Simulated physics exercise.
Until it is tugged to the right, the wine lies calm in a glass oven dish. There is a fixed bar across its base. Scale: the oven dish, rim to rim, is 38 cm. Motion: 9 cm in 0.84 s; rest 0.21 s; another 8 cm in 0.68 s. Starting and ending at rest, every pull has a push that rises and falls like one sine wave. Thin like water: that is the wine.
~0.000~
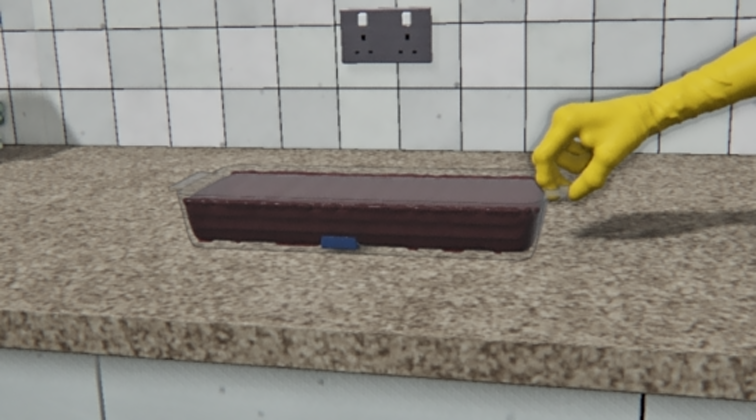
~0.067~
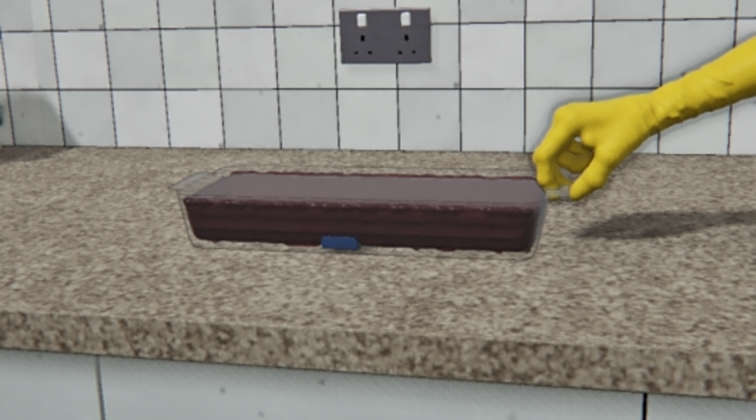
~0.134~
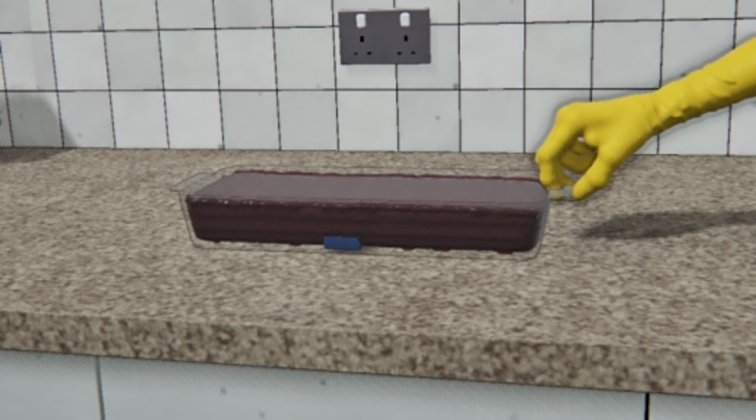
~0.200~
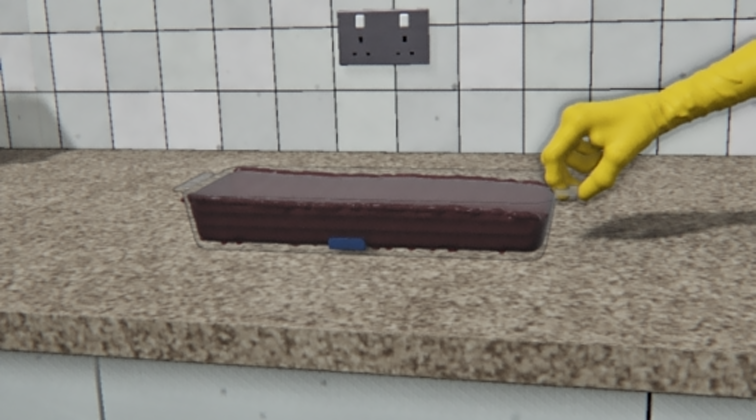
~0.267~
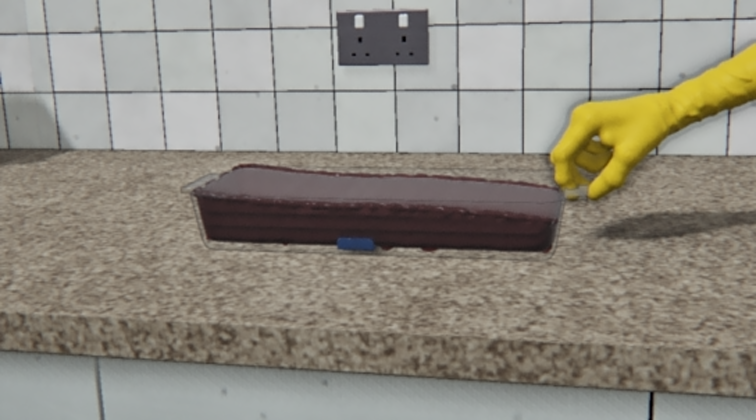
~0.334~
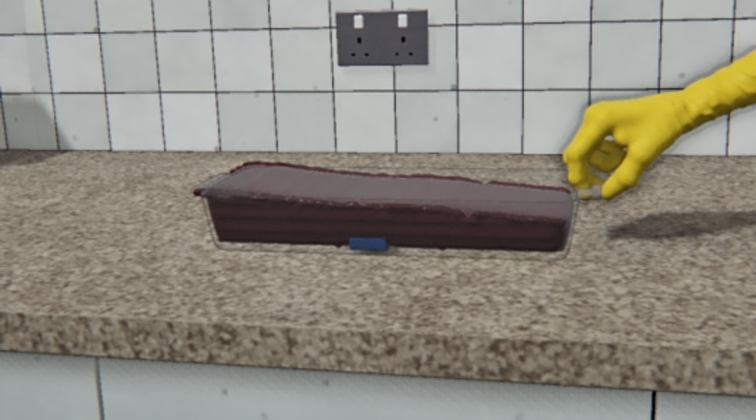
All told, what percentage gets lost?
I would say close to 18 per cent.
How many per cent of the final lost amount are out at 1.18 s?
It's close to 40 percent at that time.
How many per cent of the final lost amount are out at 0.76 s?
10 in a hundred, roughly.
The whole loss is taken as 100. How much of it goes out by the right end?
About 50 per cent.
By 0.76 s it has gone 9 cm; 1 per cent is out over the left end and 0 over the right.
By 1.18 s it has gone 10 cm; 1 per cent is out over the left end and 5 over the right.
By 1.60 s it has gone 17 cm; 8 per cent is out over the left end and 5 over the right.
By 2.02 s it has gone 17 cm; 8 per cent is out over the left end and 8 over the right.
At rest 18 per cent is out in all, 9 of it over the left end.
